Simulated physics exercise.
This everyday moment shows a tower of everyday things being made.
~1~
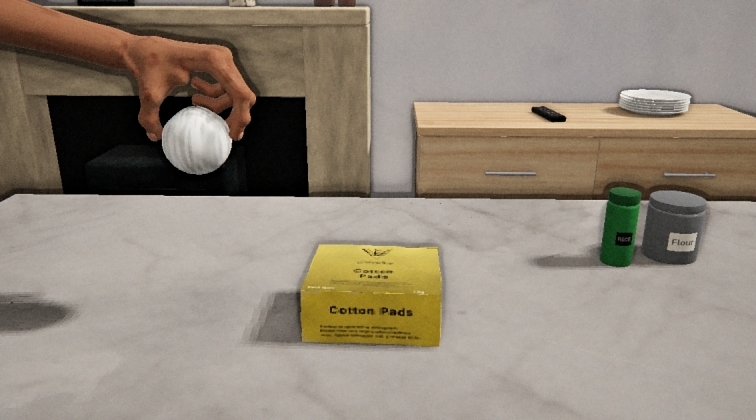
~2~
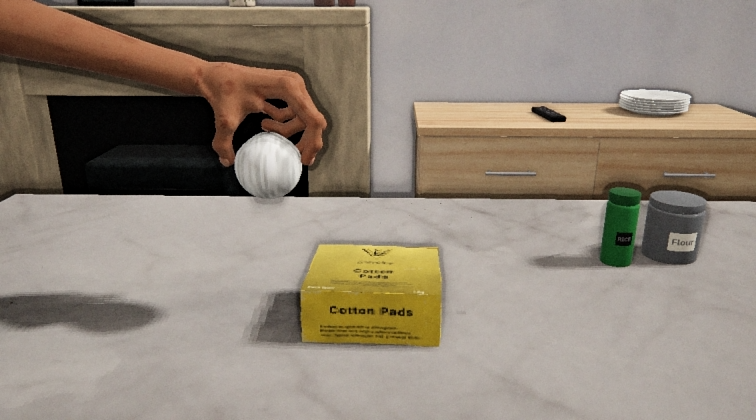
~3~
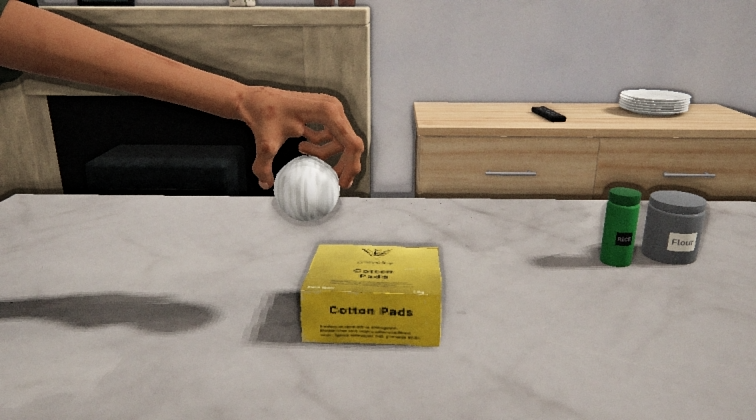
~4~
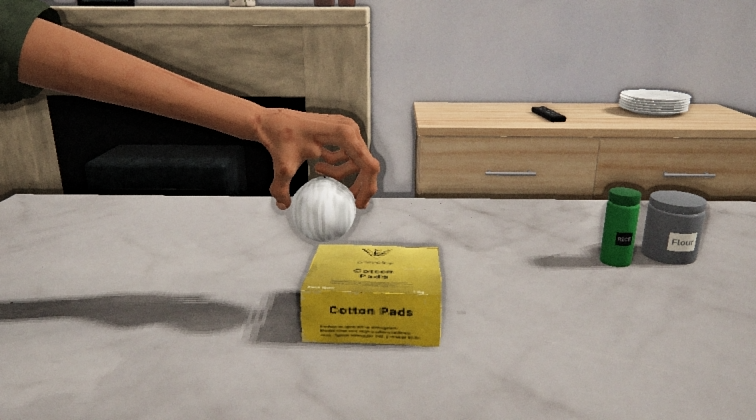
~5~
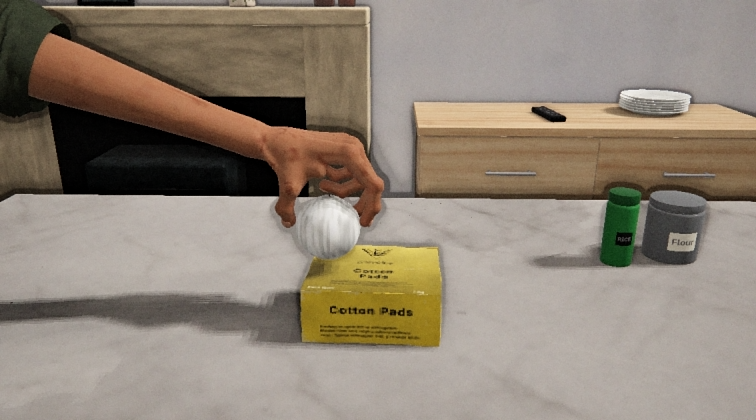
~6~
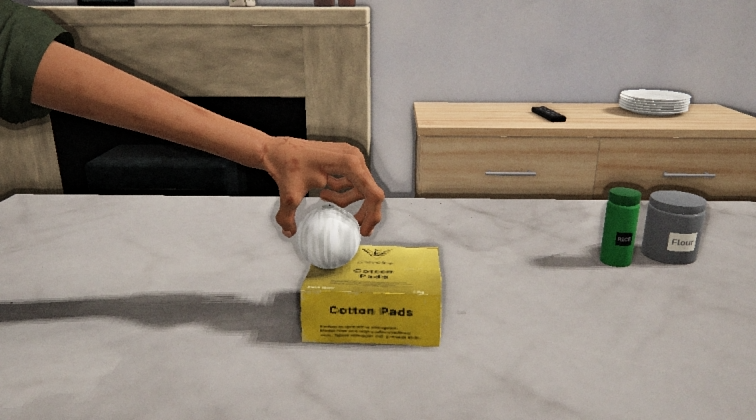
A white onion, held from above by a hand, moved right and down over a marble table and was set on a yellow cotton pads box, the fingers still gripping it.
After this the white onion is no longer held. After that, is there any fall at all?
No. It is going to rest securely.
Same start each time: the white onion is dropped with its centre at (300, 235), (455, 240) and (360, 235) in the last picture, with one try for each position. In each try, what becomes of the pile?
Try one: It topples; try two: It topples; try three: It stands firm.
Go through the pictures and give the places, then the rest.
Still above its spot; white onion (197, 140); grey jar (673, 227), in the first frame.
Still above its spot; white onion (269, 165); green shaker (620, 227), in the second frame.
Still above its spot; white onion (307, 188); yellow box (375, 291), in the third frame.
Still above its spot; white onion (324, 209); grey jar (673, 227), in the fourth frame.
Still above its spot; white onion (329, 226); green shaker (620, 227), in the fifth frame.
Set down, still held; white onion (329, 236); yellow box (375, 291), in the sixth frame.
Then, 1.00 s on from there, no change.
Then, 2.10 s on from there, white onion resting near (329, 237).
In the end, all 4 unmoved. At the end, from the last picture's camera, white onion near (329, 237). The pile keeps its balance.
